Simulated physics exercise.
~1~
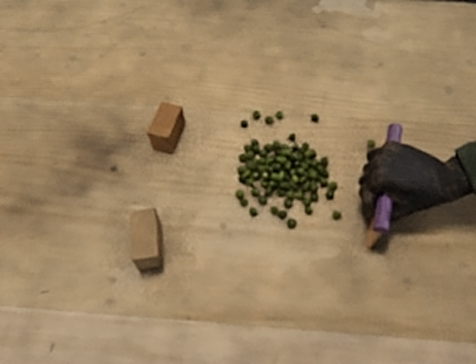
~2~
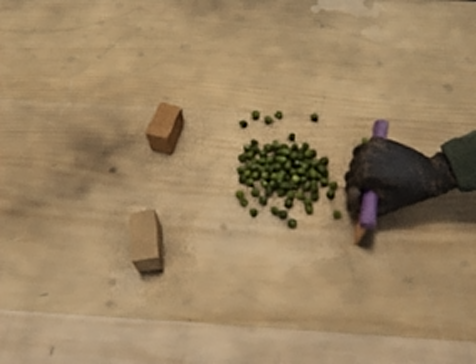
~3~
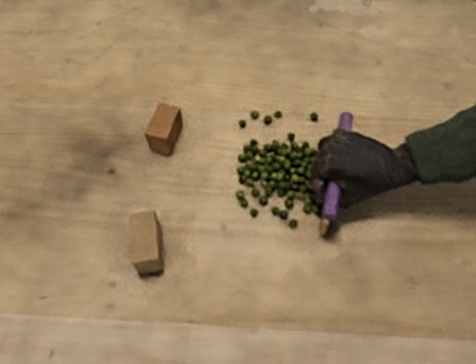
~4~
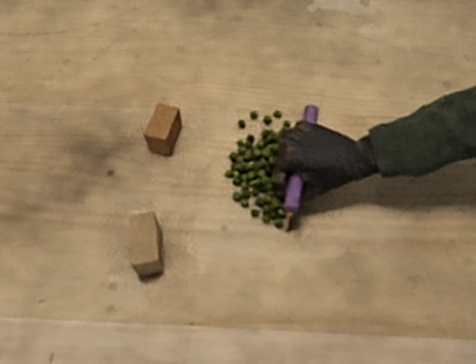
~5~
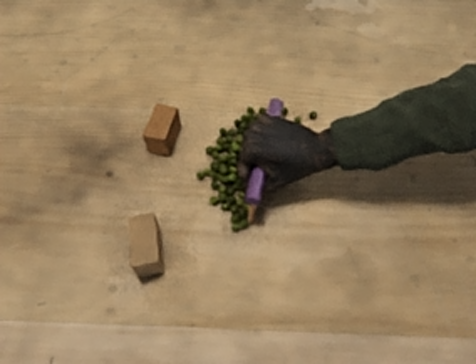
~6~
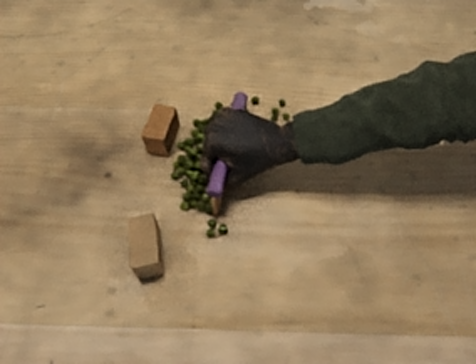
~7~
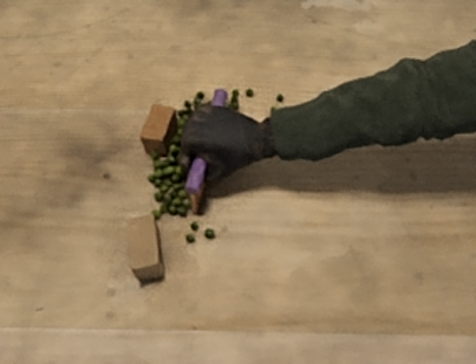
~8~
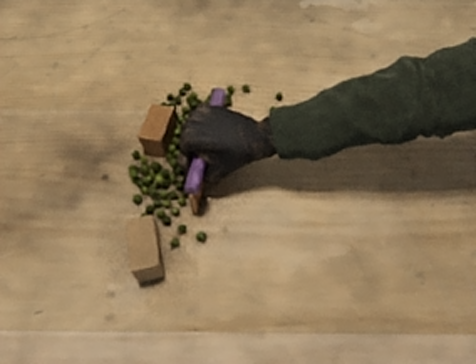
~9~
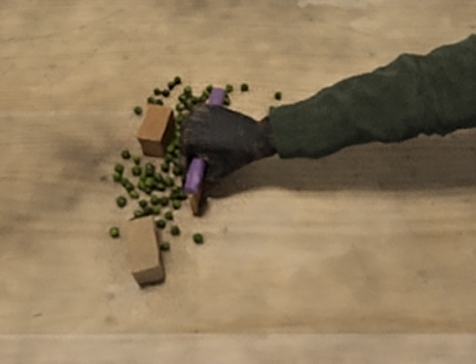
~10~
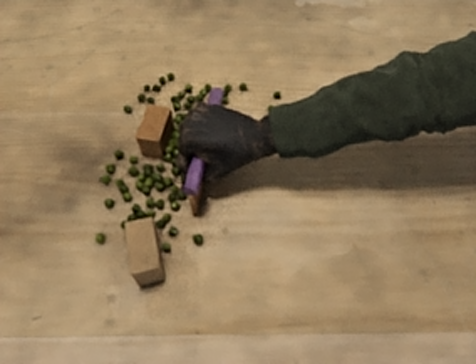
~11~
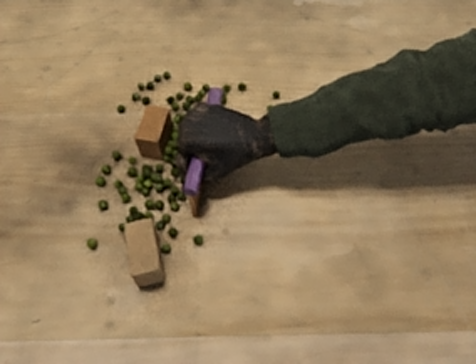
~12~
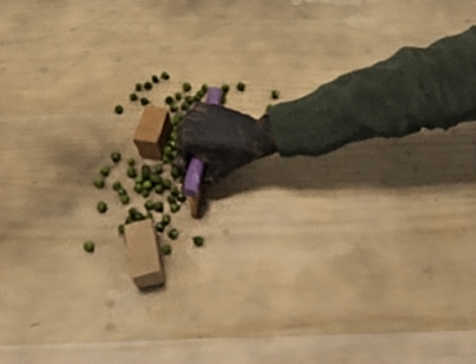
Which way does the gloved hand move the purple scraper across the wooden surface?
It moves the scraper to the left, pushing the green olives towards the two blocks.
